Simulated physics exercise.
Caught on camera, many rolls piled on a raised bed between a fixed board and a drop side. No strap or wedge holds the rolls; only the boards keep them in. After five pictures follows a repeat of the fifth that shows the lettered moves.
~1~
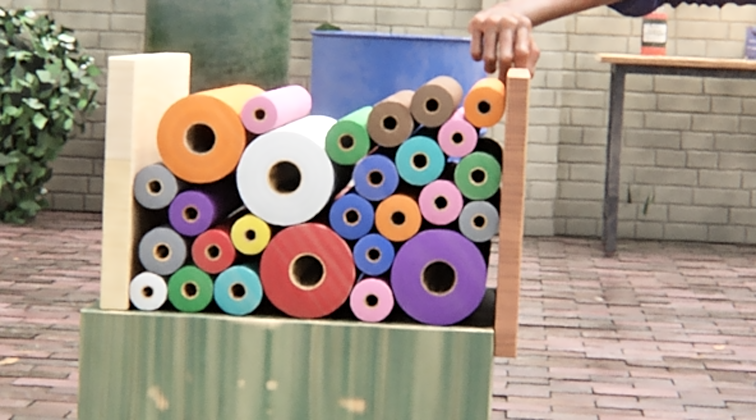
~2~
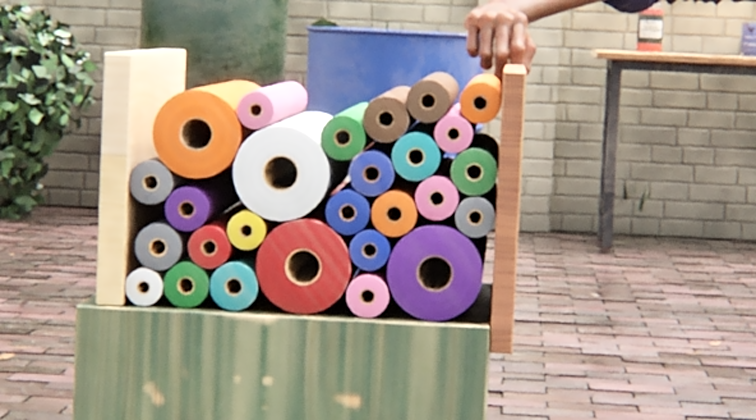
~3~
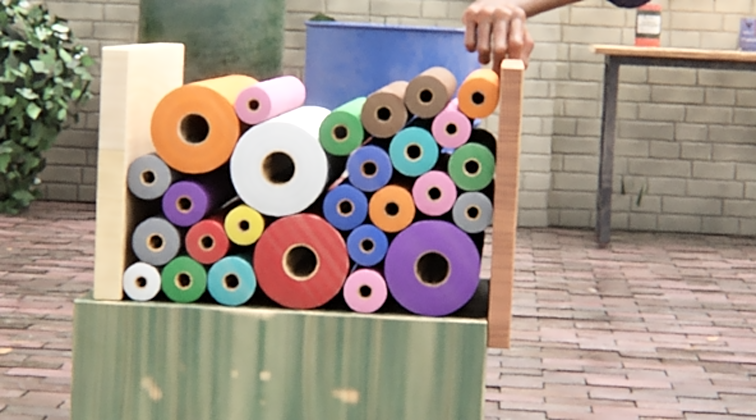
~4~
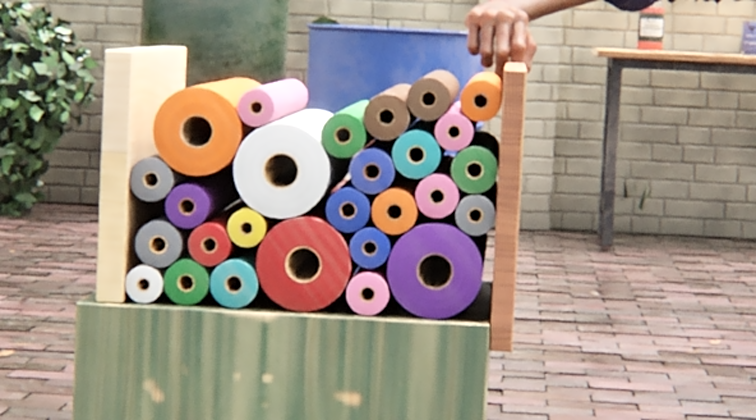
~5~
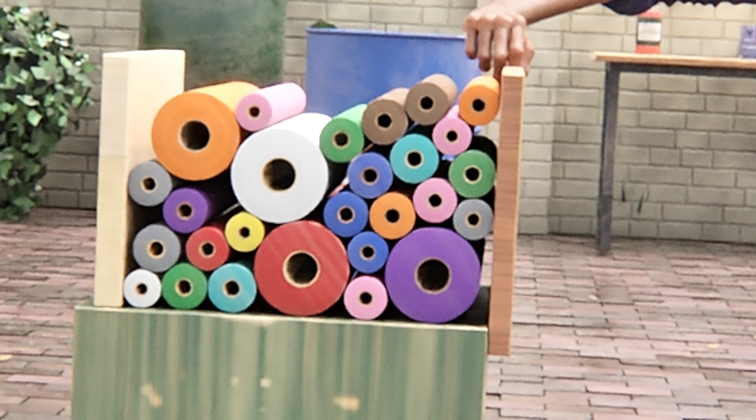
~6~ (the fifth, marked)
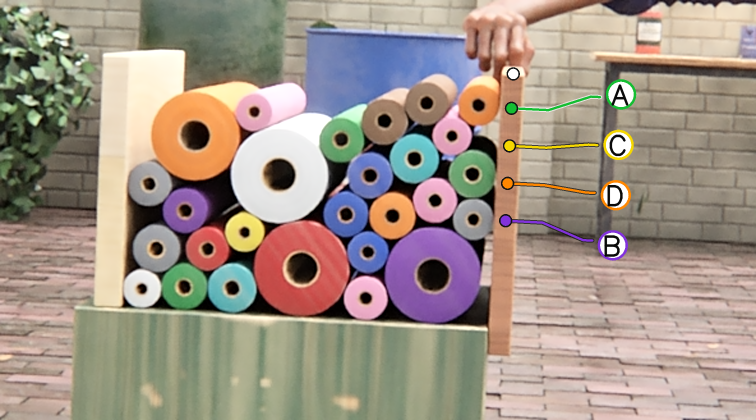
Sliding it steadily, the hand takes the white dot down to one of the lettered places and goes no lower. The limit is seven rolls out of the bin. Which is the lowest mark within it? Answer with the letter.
Mark B is as low as it can go.
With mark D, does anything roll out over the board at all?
Yes, at D.
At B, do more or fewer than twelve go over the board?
At B, fewer than twelve.
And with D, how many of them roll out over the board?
At D the number is one.
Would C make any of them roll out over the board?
No, at C.
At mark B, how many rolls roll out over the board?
The count is four.
On the marked copy, A at (511, 108); B at (505, 221); C at (509, 146); D at (507, 184); the white dot at (513, 74).
Following B. Soon after the start, top of the board (498, 148).
Later, top of the board (494, 220).
In the end, top of the board (494, 220), about four out over the board.
As for the rest, A none out over the board; C none out over the board; D one out over the board.
